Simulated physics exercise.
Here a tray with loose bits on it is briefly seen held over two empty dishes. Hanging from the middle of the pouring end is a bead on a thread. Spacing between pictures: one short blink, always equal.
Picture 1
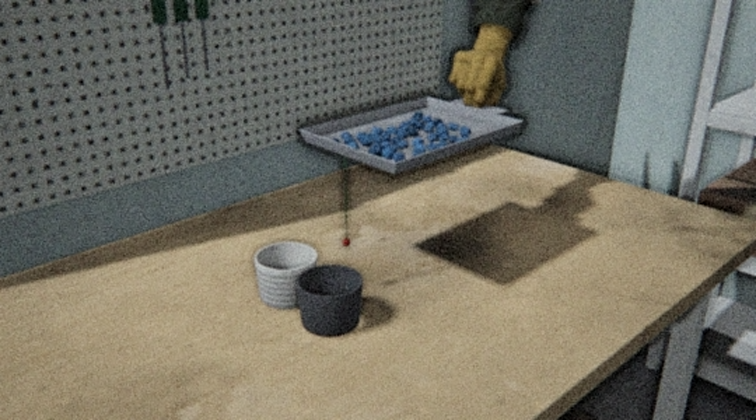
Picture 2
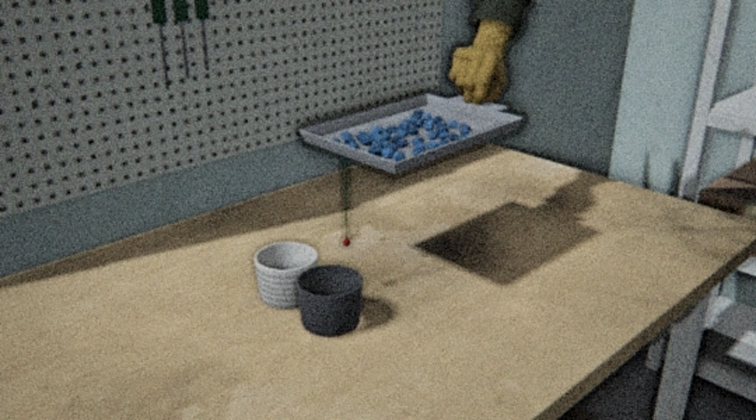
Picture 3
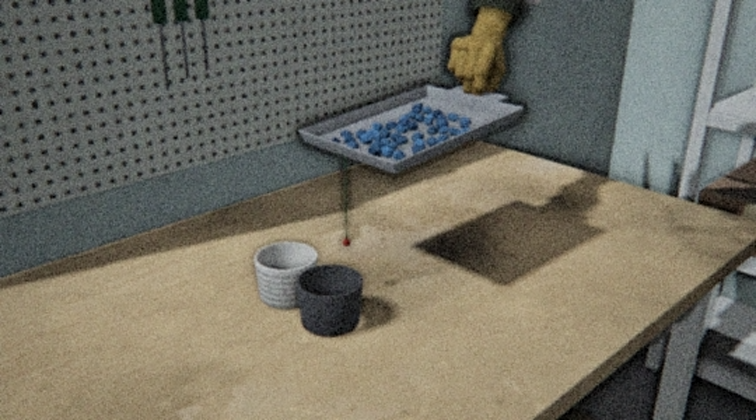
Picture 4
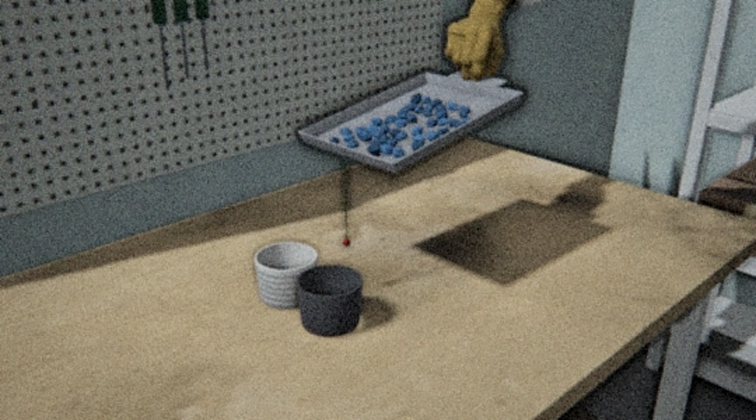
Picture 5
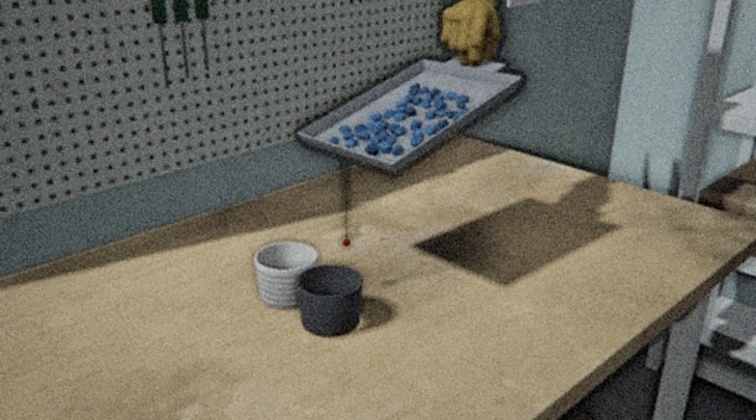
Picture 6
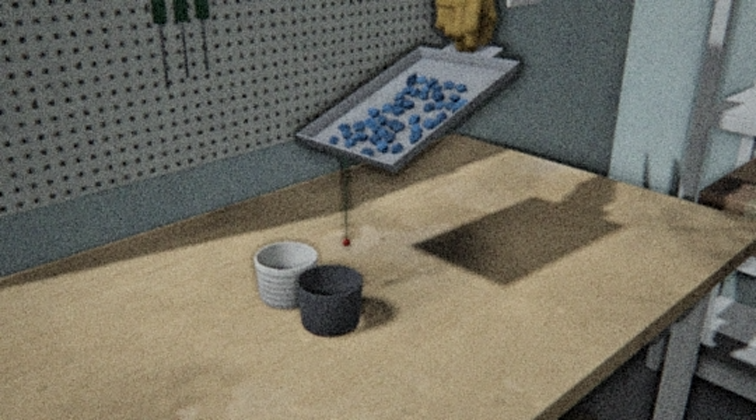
A gloved hand raises one end of a tray of blue stones above two dishes.
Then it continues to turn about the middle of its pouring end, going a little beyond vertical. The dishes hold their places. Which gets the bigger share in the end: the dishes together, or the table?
The dishes get the bigger share.
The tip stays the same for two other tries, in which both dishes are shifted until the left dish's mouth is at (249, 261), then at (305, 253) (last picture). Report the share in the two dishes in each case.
First placement: Some 10 %; second placement: Some 70 %.
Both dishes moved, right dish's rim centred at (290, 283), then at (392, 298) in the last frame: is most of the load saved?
First place: Short of half; second place: Short of half.
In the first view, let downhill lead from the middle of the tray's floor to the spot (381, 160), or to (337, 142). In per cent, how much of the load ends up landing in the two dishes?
In turn 30 and 20 in a hundred.
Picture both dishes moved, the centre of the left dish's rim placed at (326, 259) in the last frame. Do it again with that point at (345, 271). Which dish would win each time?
The first try: The left-side dish. The second: The left-side dish.
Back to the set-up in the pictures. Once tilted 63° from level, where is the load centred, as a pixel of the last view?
Roughly (347, 136).
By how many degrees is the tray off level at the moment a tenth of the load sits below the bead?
Angle: Close to 80°.
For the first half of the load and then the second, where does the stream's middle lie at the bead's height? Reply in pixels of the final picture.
Starting near (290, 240), moving on to near (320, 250).
Shortly afterwards, tray tipped steeply; all but a few on the tray; only a few in the air.
Next, tray tipped right over; near a third on the tray; a little in the right dish; near a third in the left dish; a little outside both; near a quarter in the air.
Some moments later, tray tipped past a quarter turn; near a quarter in the right dish; near half in the left dish; near a quarter outside both.
In the end, tray tipped past a quarter turn; near a quarter in the right dish; near half in the left dish; near a quarter outside both.
